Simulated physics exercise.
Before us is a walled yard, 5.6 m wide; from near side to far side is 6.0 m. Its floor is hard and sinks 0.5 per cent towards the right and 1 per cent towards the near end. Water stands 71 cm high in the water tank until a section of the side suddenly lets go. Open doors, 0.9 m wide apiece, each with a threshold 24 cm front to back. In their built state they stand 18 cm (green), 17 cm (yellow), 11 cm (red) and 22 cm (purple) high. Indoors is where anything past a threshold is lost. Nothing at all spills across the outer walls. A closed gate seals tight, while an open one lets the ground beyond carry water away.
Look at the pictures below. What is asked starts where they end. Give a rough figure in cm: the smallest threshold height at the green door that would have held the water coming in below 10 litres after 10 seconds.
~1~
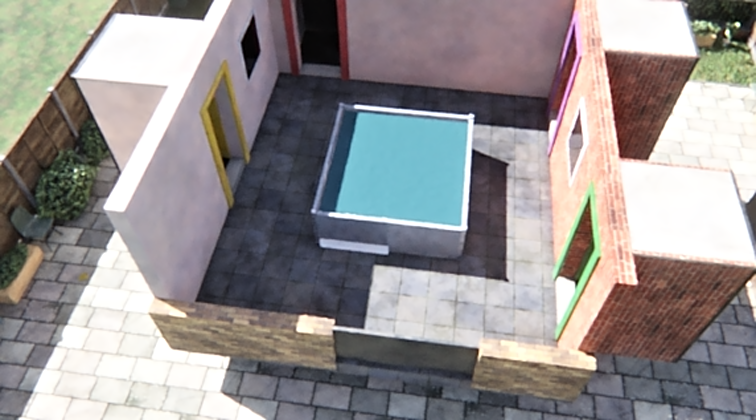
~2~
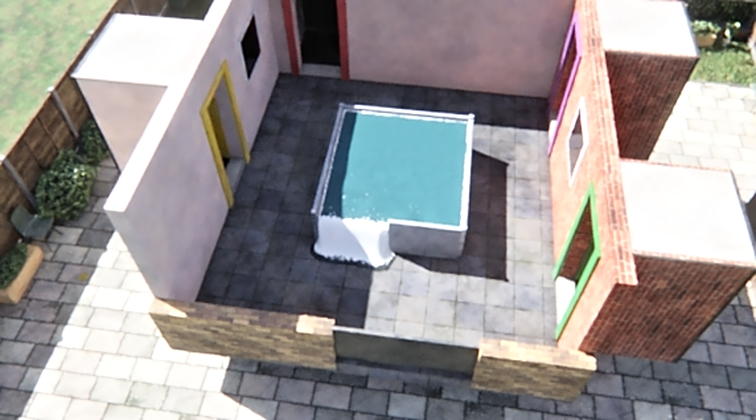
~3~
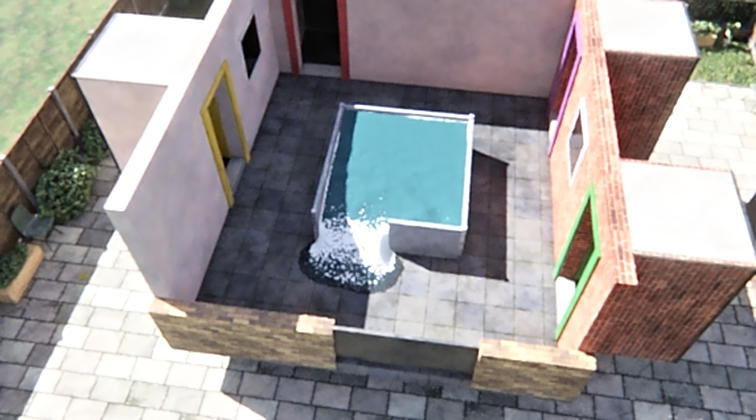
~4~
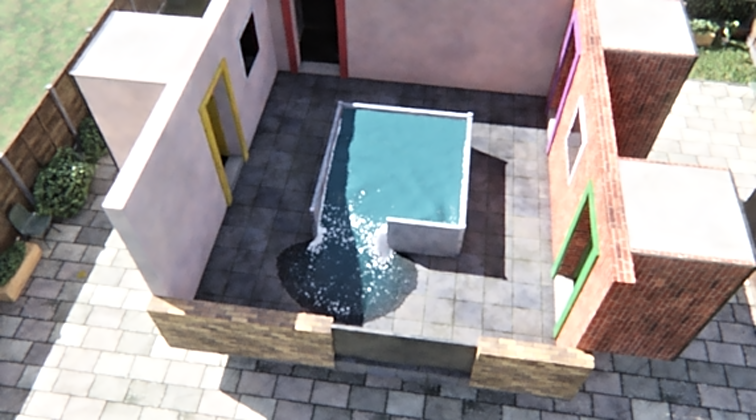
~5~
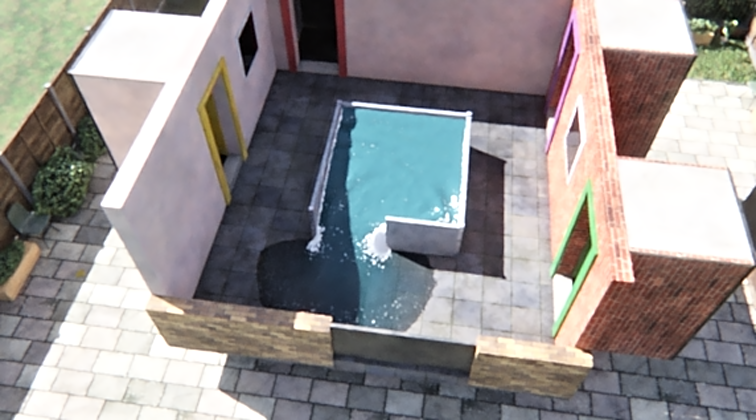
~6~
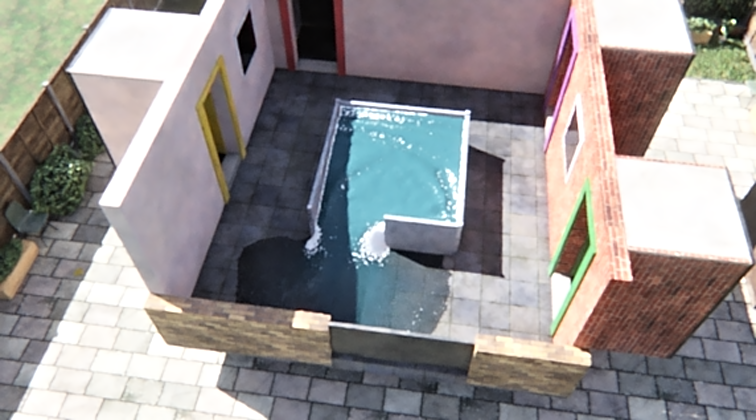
21 cm.
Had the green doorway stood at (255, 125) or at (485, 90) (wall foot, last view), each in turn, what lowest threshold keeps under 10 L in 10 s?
You'd want about 10.5 cm there first, then about 15 cm.
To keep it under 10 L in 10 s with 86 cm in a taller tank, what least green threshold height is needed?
Then around 25 centimetres.
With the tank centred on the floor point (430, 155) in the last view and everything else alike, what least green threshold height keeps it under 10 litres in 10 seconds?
Then it needs to be around 19 cm high.
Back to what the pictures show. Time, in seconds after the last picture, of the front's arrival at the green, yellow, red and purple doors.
Front arrival: Green 1.4 seconds, yellow 1.6 seconds, red 2.8 seconds, purple 3.0 seconds.
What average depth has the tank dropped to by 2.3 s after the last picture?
Close to 37 cm deep on average.
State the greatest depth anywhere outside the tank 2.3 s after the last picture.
About 42 cm.
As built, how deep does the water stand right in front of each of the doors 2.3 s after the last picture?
Lab note, depth in cm: Green 23; yellow 6; red 0; purple 0.
Then, 0.7 s after the last picture water covers 20 % of the floor, deepest (48 cm) near (322, 341); it has not reached the green door.
Then, 2.3 s after the last picture water covers 55 % of the floor, deepest (42 cm) near (194, 324); 23 cm at the green door, 5 litres in over its 18 cm threshold.
Then, 9.3 s after the last picture water covers 100 % of the floor, deepest (21 cm) near (528, 229); 12 cm at the green door, 24 litres in over its 18 cm threshold.
At the green door as built, the water peaked near 24 cm, 2.1 s after the last picture.
Run again over the same 10 s with other heights there, 29 litres in over 17.5 cm, 2 litres over 24 cm. The limit of 10 litres is kept from about 21 cm up.
